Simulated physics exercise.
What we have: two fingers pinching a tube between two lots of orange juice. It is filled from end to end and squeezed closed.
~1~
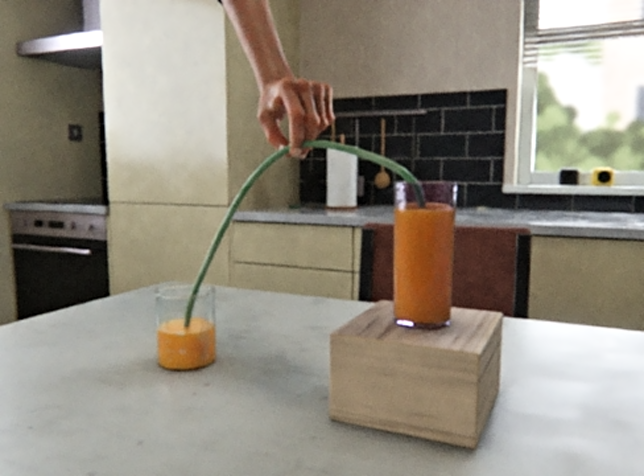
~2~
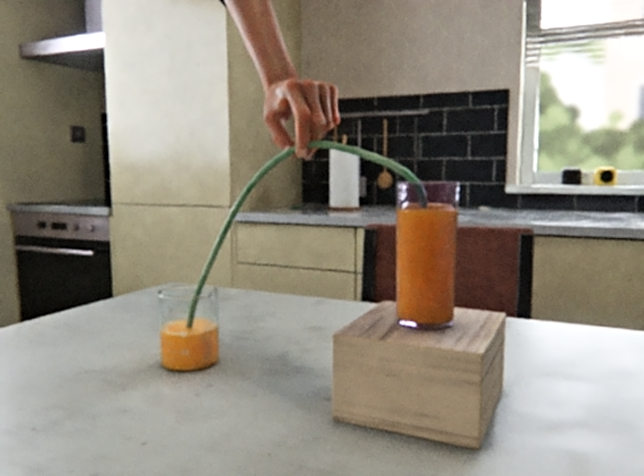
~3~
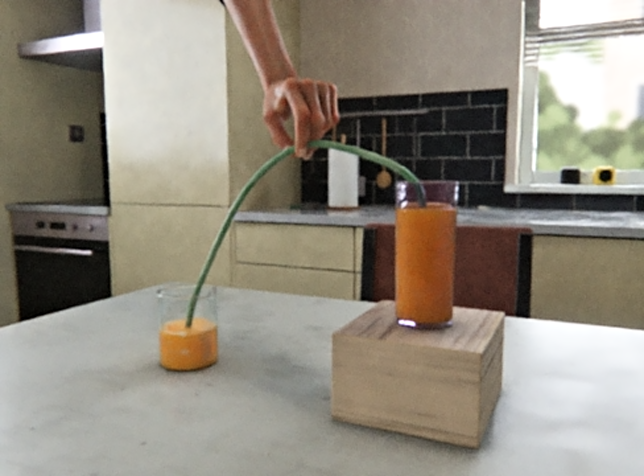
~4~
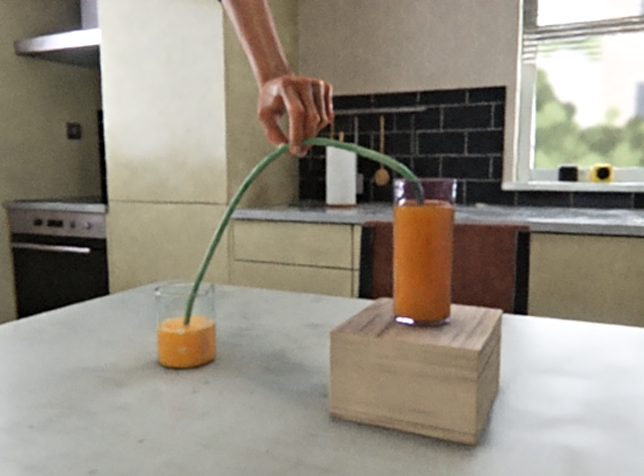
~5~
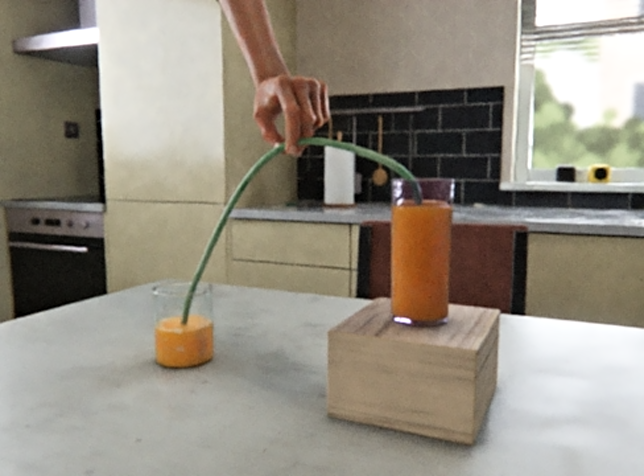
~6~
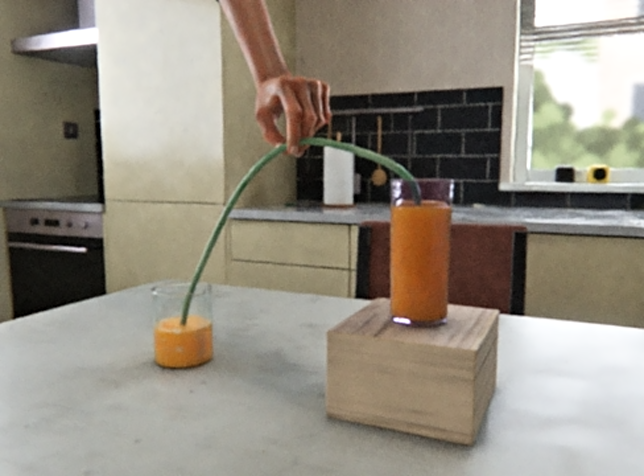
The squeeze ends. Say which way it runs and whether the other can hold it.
Flow is into the left one, and the taker runs over.
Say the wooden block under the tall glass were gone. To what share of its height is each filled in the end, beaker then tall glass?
Roughly 75 per cent, then 50 per cent.
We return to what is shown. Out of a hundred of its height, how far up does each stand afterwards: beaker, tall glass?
Roughly 100 per cent, then 10 per cent.
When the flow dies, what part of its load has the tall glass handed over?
Some 90 per cent.
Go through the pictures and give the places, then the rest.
The hose is pinched; beaker (187, 325) about half full, on the top itself; tall glass (424, 249) about three quarters full, up on the wooden block, in the first frame.
Nothing flows; beaker about half full, surface at (190, 327); tall glass about three quarters full, surface at (427, 210), in the second frame.
Fingers on the hose; beaker (189, 325) about half full; tall glass (425, 249) about three quarters full, in the third frame.
Still shut; beaker about half full, surface at (187, 324); tall glass about three quarters full, surface at (424, 207), in the fourth frame.
The hose is pinched; beaker (184, 322) about half full, on the top itself; tall glass (421, 247) about three quarters full, up on the wooden block, in the fifth frame.
Nothing flows; beaker about half full, surface at (184, 324); tall glass about three quarters full, surface at (421, 207), in the sixth frame.
Soon after, the beaker is about two thirds full; the tall glass is about half full.
Later, the beaker is full to the brim; the tall glass is about a quarter full.
In the end, the beaker is full to the brim; the tall glass is nearly empty; some has gone over the lower rim.
